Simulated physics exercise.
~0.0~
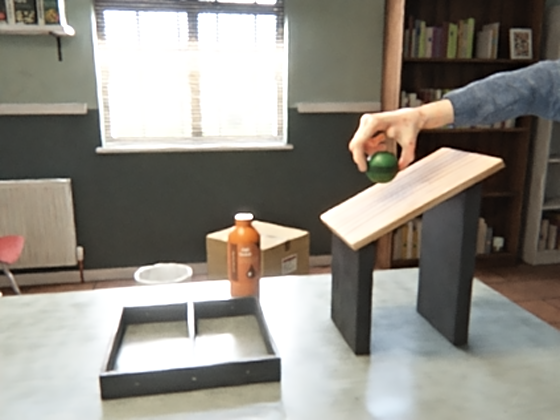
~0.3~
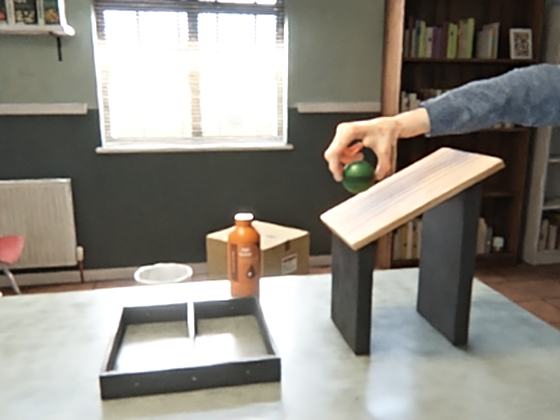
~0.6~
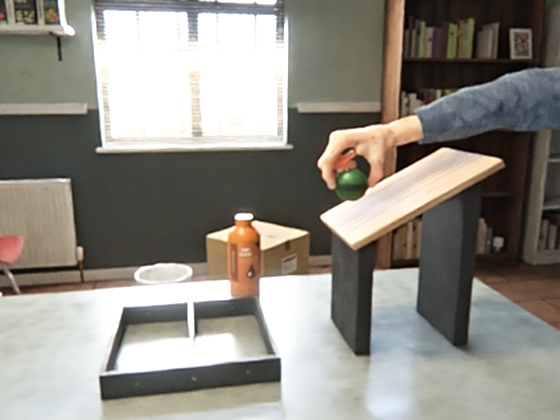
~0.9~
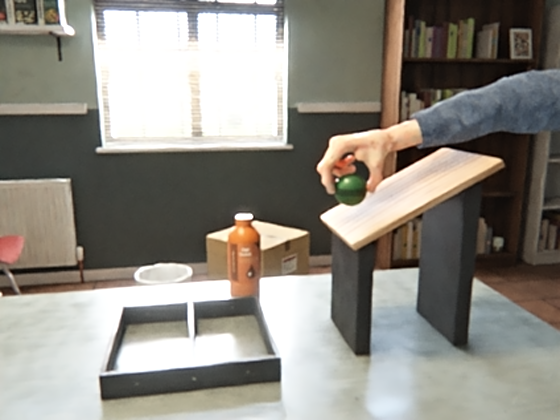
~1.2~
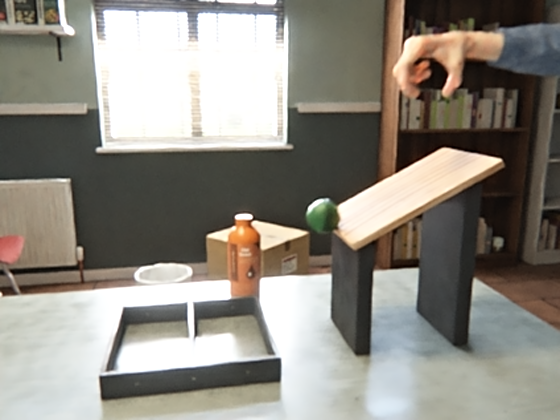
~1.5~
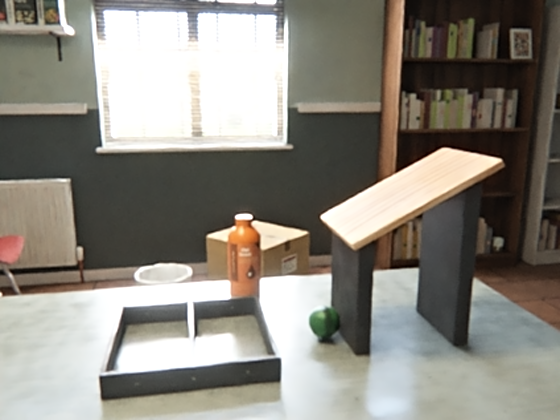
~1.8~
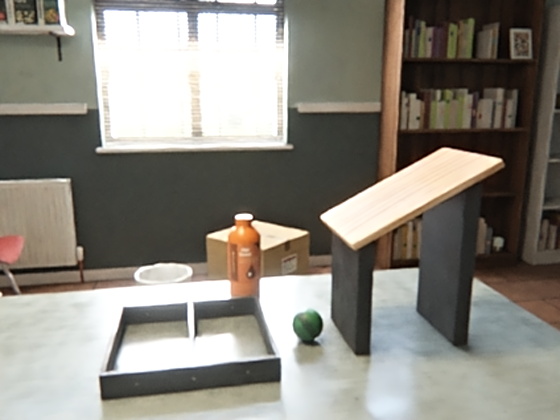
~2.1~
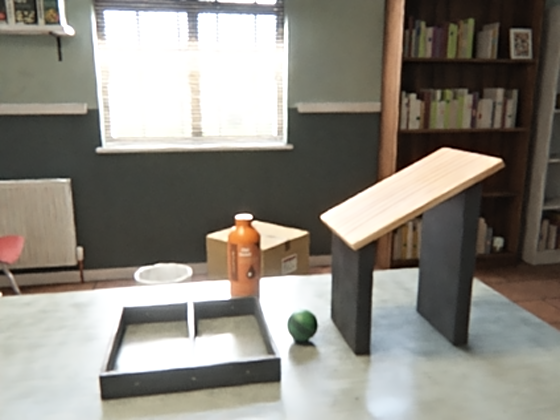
A green ball was held over a sloping wooden board until the hand let go near its lower edge, and it dropped to the table, drifted a little left and ended up outside the divided tray, while the orange bottle stayed put.
